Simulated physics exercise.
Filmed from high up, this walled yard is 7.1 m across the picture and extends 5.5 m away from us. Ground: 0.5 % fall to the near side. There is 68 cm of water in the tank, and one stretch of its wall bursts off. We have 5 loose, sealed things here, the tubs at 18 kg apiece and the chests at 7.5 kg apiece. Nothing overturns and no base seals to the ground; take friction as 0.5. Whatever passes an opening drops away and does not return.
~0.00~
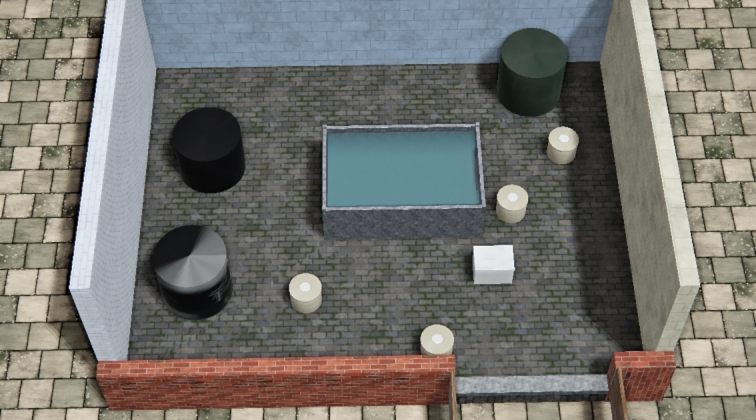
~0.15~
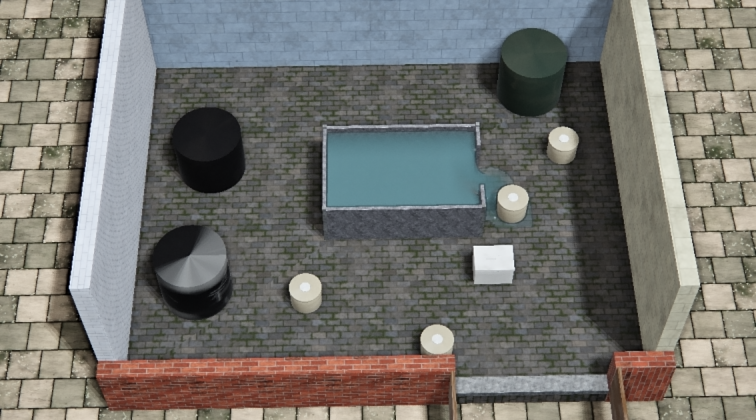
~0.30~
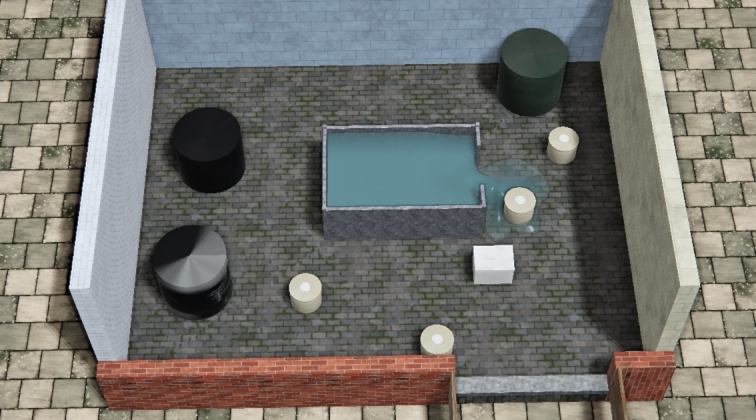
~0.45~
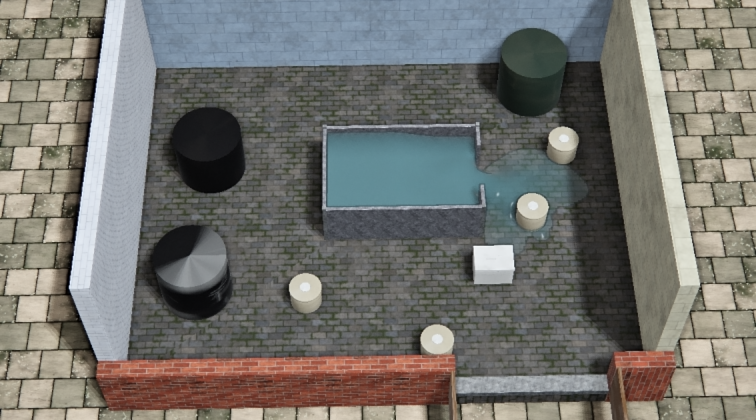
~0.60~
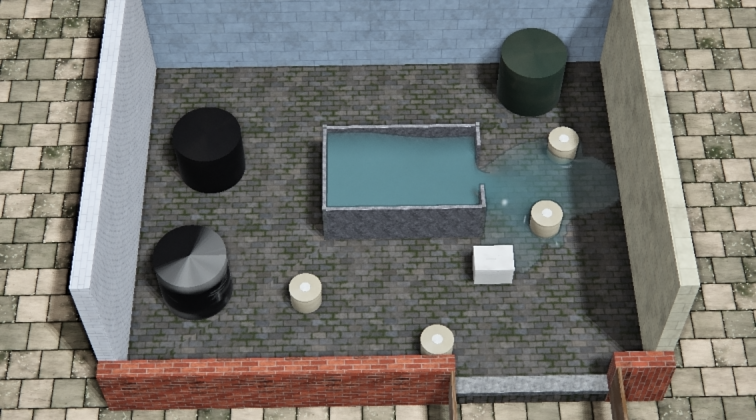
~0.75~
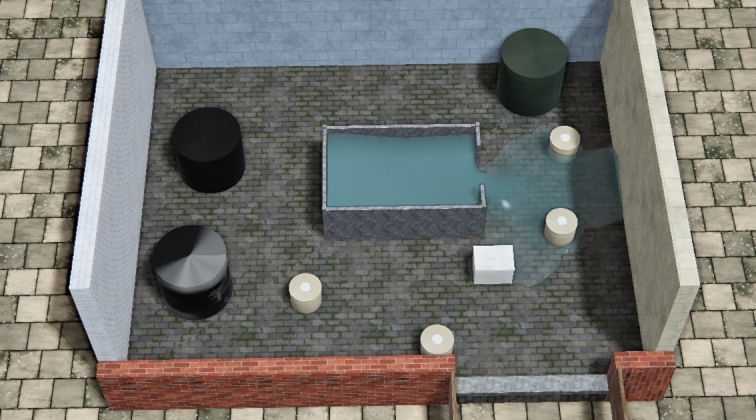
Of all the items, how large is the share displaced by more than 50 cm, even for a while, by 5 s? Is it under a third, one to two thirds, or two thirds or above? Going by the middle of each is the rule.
It is one to two thirds.
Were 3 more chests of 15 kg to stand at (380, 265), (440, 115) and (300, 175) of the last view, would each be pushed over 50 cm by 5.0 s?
One after another they come out inside the limit, inside the limit, inside the limit.
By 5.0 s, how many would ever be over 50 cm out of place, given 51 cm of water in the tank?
You'd get 2 in that case.
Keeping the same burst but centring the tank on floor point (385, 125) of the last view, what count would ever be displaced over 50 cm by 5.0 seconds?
Then the count would be 1.
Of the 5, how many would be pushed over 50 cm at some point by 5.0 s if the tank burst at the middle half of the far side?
0.
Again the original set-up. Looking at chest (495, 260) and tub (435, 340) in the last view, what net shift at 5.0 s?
First: 0 cm. Second: 0 cm.
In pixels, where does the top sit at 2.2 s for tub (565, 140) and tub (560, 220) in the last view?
Roughly (577, 58), then roughly (609, 328).
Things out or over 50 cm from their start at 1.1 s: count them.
By then the count is 1.
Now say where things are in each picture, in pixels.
In the first frame, a tub at (513, 197), on the bottom; a tub at (564, 139) rests on the ground; water covers 3.2 m2; 0 of 5 have shifted.
In the second frame, a tub at (513, 198), on the bottom; a tub at (564, 139) rests on the ground; water covers 3.5 m2; 0 of 5 have shifted.
In the third frame, a tub at (520, 200), on the bottom, 12 cm from its start; a tub at (564, 139) rests on the ground; water covers 4.1 m2; 1 of 5 have shifted.
In the fourth frame, a tub at (533, 206), on the bottom, 32 cm from its start; a tub at (564, 139), on the bottom; water covers 4.8 m2; 1 of 5 have shifted.
In the fifth frame, a tub at (547, 213) rests on the ground, 55 cm from its start; a tub at (564, 139), on the bottom; water covers 6.0 m2; 1 of 5 have shifted.
In the sixth frame, a tub at (562, 221) rests on the ground, 80 cm from its start; a tub at (565, 138) rests on the ground; 7.0 m2 under water; 1 of 5 have shifted.
After 1.1 s 1 of 5 are over 50 cm from their spots; 0 afloat.
After 2.2 s 2 of 5 are over 50 cm from their spots; 1 afloat.
After 3.5 s 2 of 5 are over 50 cm from their spots; 1 afloat.
After 5.0 s 2 of 5 are over 50 cm from their spots, and 2 have been at some point; 1 afloat.
